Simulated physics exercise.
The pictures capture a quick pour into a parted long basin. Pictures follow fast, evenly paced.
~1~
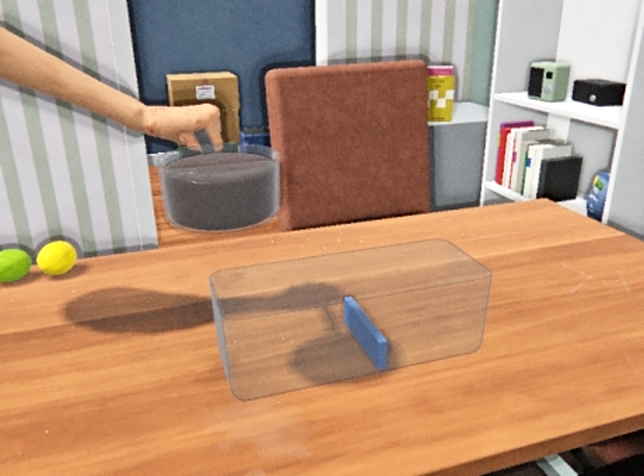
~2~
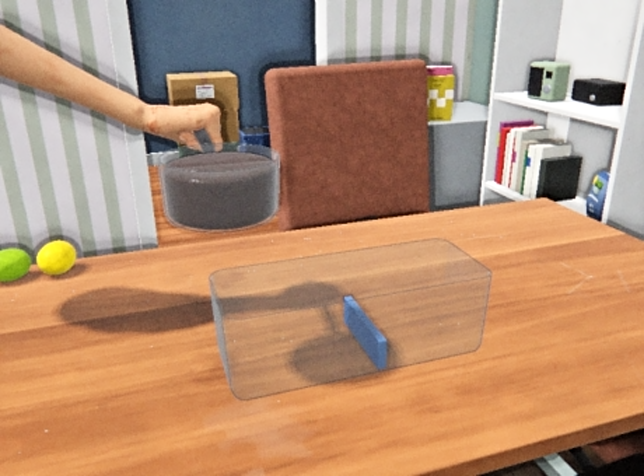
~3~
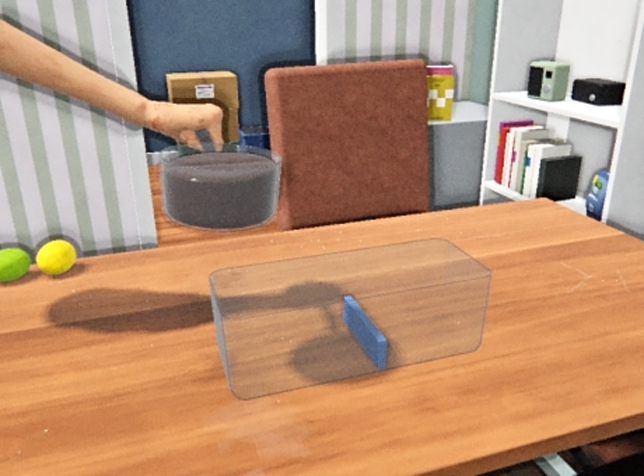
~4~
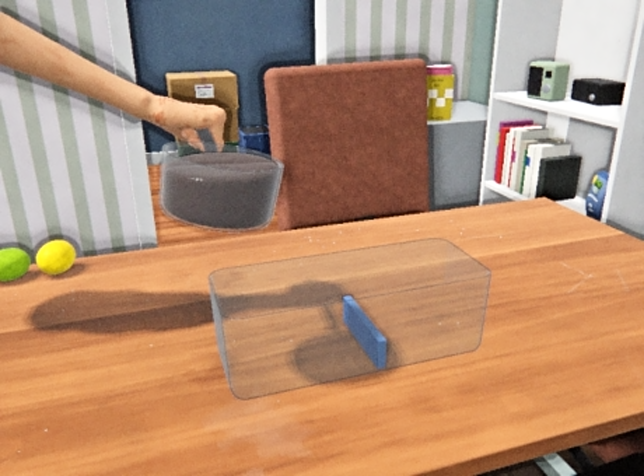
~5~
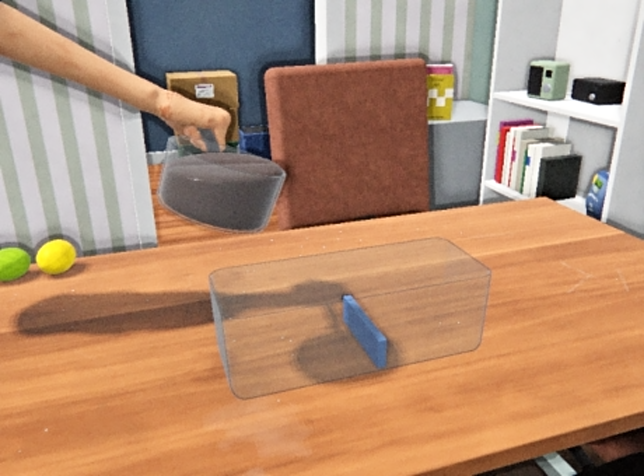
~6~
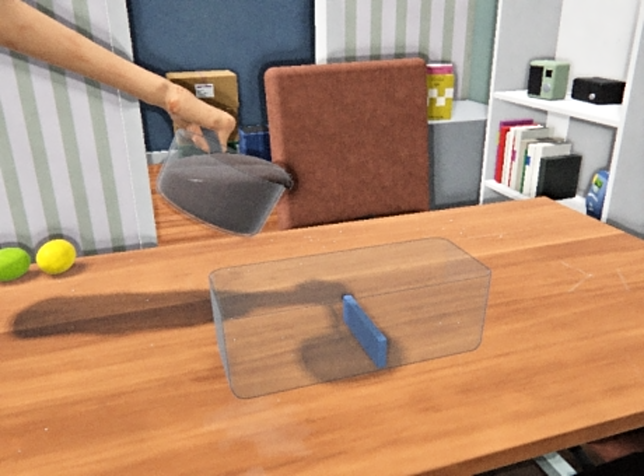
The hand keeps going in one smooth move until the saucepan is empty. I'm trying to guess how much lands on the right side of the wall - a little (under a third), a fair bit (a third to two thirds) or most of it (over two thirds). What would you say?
I would say a little, under a third.
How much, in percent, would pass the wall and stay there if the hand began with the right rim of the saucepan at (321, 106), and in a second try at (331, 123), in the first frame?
You'd get 65 percent from the first and 75 percent from the second.
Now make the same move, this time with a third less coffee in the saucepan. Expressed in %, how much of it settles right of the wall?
That works out to some 10 %.
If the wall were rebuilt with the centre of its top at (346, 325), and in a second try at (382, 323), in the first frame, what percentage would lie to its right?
Record: Case 1 near 20 %, case 2 near 20 %.
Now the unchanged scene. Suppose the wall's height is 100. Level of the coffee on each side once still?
Left: 60 %. Right: 10 %.
A moment on, the saucepan is tipped on its side and 33 per cent is still to pour, 25 is left of the wall and 0 right of it.
Next, the saucepan is tipped on its side and 9 per cent is still to pour, 80 is left of the wall and 1 right of it.
Then the saucepan is tipped on its side and 2 per cent is still to pour, 87 is left of the wall and 7 right of it.
Later the saucepan is tipped on its side and 1 per cent is still to pour, 89 is left of the wall and 8 right of it.
At rest 90 per cent lies left of the wall, 8 right of it and 2 outside.
